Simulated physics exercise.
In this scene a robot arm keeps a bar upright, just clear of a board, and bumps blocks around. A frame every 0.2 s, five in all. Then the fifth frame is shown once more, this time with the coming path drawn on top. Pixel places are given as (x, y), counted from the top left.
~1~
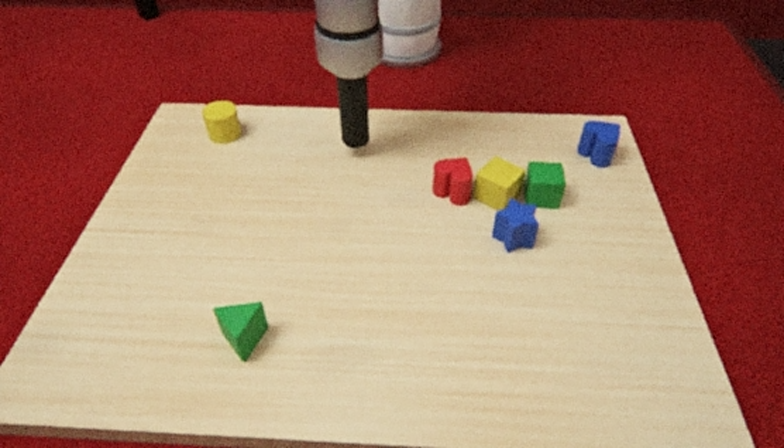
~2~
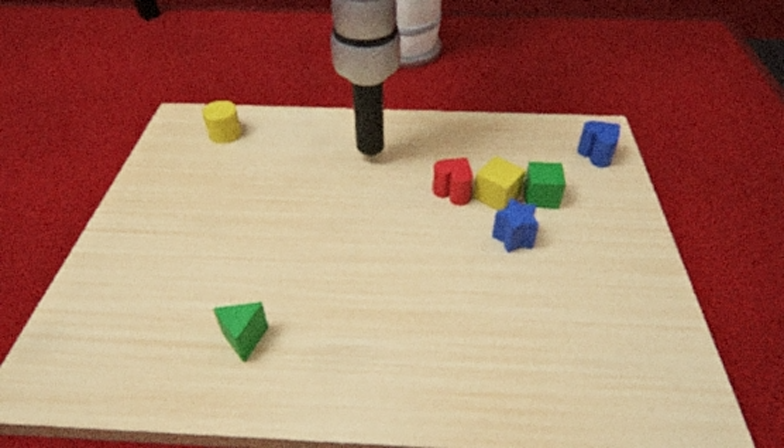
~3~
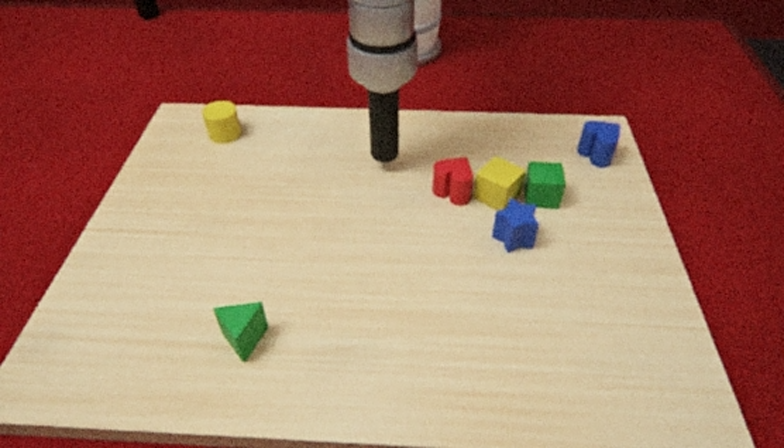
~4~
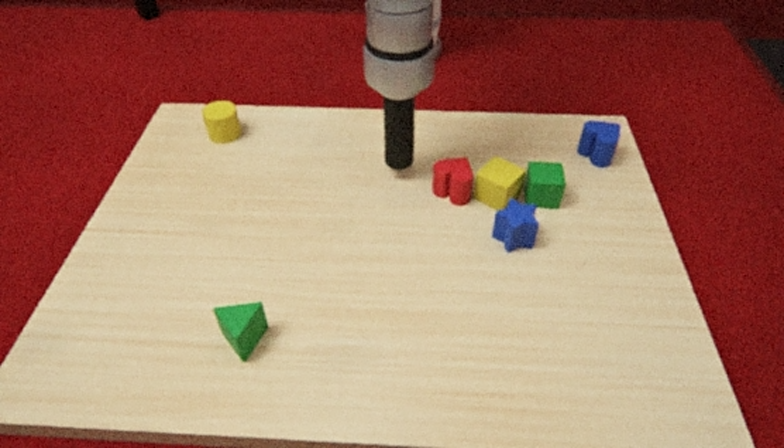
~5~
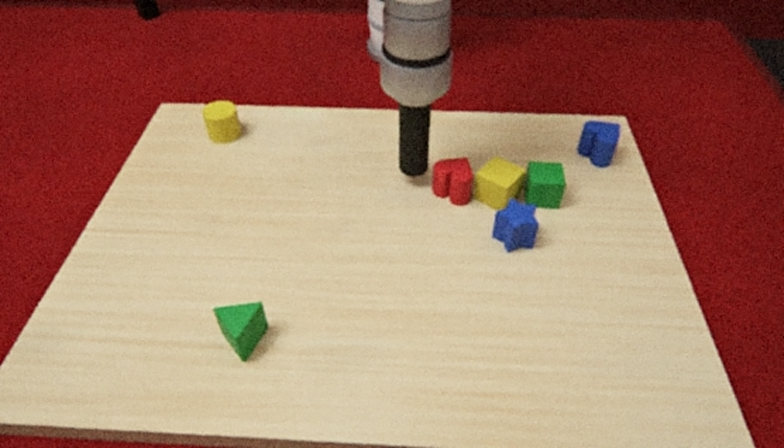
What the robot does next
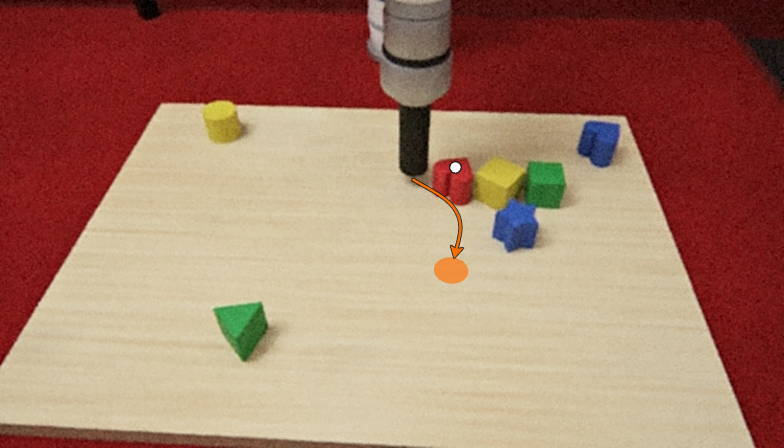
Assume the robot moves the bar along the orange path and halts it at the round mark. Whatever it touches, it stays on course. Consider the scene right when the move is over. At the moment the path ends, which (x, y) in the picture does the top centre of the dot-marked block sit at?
The top centre is at (502, 201).
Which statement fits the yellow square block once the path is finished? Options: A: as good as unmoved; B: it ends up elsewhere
Choice B: It ends up elsewhere.
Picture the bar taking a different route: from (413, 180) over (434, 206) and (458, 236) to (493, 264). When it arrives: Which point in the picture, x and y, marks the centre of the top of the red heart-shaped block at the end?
It should be at (494, 199) by then.
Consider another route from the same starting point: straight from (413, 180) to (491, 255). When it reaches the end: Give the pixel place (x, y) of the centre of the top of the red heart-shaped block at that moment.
My best guess is (515, 207).
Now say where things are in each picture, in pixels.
In the first frame, lower end of the bar (356, 141), tops of blocks, red heart-shaped block (455, 167), yellow square block (501, 171), blue star (519, 213), green square block (547, 172).
In the second frame, bar (370, 148), blocks as before.
In the third frame, bar (385, 155), blocks as before.
In the fourth frame, bar (399, 162), blocks as before.
In the fifth frame, bar (413, 169), red heart-shaped block (455, 167), yellow square block (501, 171), blue star (519, 213), green square block (547, 172).
The drawn path runs from (413, 180) over (447, 201) and (460, 233) to (451, 270); the dot is on the red heart-shaped block.
What follows on the original path. One third of the way, bar (449, 190); red heart-shaped block (486, 186); yellow square block (518, 177), turned 45° anticlockwise; green square block (553, 171).
Two thirds of the way, bar (461, 223); red heart-shaped block (502, 201), turned 45° anticlockwise; yellow square block (526, 181), turned 65° anticlockwise; blue star (530, 219), turned 20° clockwise; green square block (558, 170), turned 25° anticlockwise.
At the end, bar (452, 259); red heart-shaped block (502, 201), turned 45° anticlockwise; yellow square block (526, 181), turned 65° anticlockwise; blue star (530, 219), turned 20° clockwise; green square block (558, 170), turned 25° anticlockwise.
